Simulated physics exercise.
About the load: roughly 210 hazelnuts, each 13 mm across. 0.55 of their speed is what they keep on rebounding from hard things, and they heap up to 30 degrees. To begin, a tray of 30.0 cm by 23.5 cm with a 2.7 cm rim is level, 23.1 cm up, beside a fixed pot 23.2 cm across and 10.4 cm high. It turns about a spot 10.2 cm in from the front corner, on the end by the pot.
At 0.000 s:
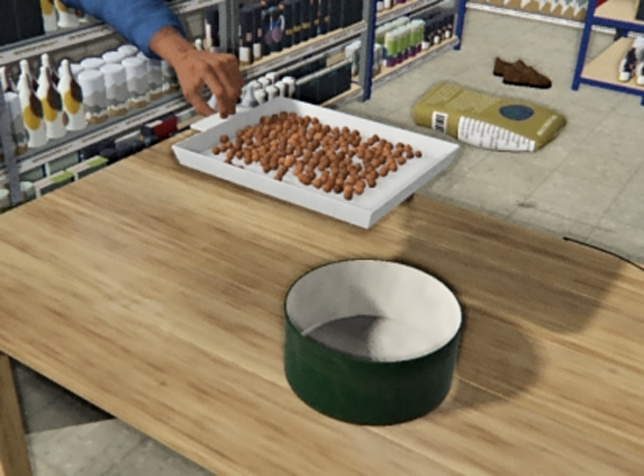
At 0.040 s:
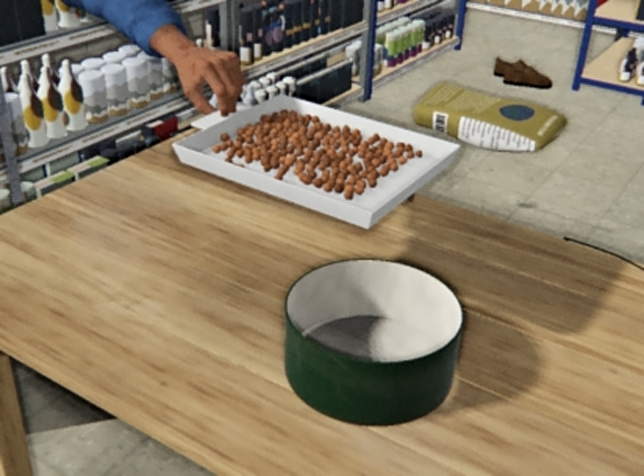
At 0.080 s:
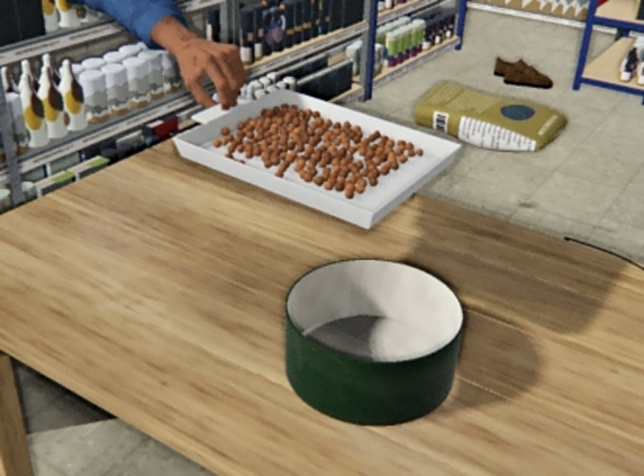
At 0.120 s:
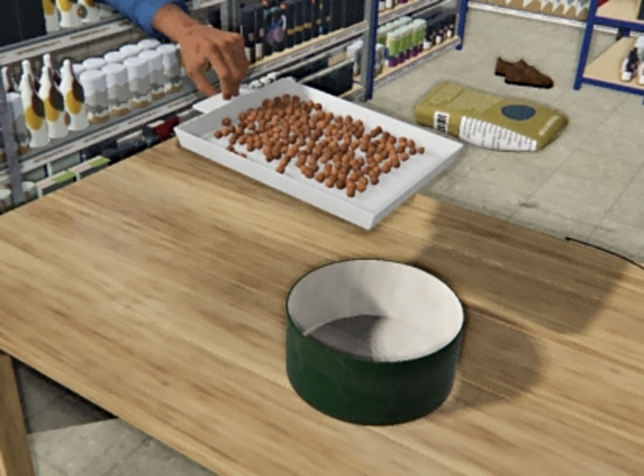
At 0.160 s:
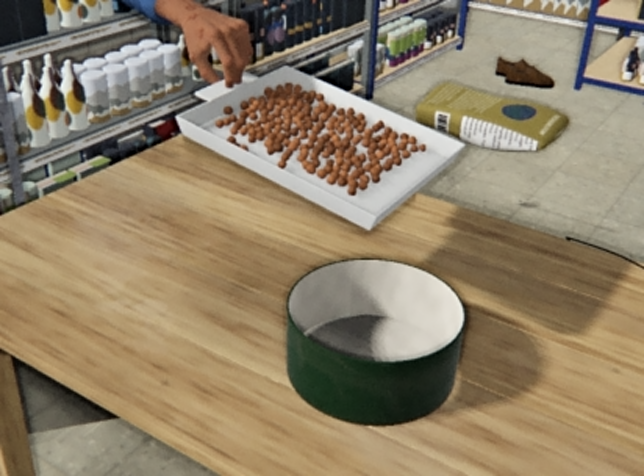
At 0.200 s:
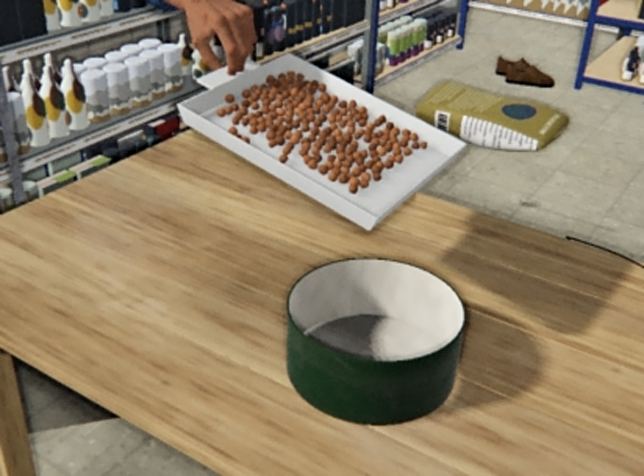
Shop with stocked shelves, a hand lifting the left end of a white tray of hazelnuts beside a green pot on a wooden table.
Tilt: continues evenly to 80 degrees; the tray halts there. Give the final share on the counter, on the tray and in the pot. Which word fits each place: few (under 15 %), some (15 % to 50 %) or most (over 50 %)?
Counter gets some; tray gets few; pot gets most.
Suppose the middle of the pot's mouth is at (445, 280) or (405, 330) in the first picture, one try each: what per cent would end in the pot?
Roughly 70 and 75 percent.
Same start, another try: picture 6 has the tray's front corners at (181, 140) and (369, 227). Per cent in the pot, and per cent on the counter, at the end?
You'd end with pot at 90 and counter at 10.
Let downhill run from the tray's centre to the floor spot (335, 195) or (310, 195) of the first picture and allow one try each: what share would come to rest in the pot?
Estimate: Some 100 % and some 90 % respectively.
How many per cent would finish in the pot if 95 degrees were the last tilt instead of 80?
That would be around 70 percent.
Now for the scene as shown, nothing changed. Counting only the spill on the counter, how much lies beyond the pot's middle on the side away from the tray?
90 %.
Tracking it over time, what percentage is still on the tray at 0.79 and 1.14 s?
Around 85 first, about 40 after.
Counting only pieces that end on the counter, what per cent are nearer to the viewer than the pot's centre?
Share: Roughly 10 %.
After 0.55 s, tilt 45 degrees; the tray holds 100 %, the pot 0 %.
Then, at 0.79 s, tilt 67 degrees; the tray holds 85 %, the pot 0 %.
After 1.14 s, tilt 80 degrees; the tray holds 40 %, the pot 35 %.
At rest (3.2 s), counter 30 %, tray 0 %, pot 70 %.
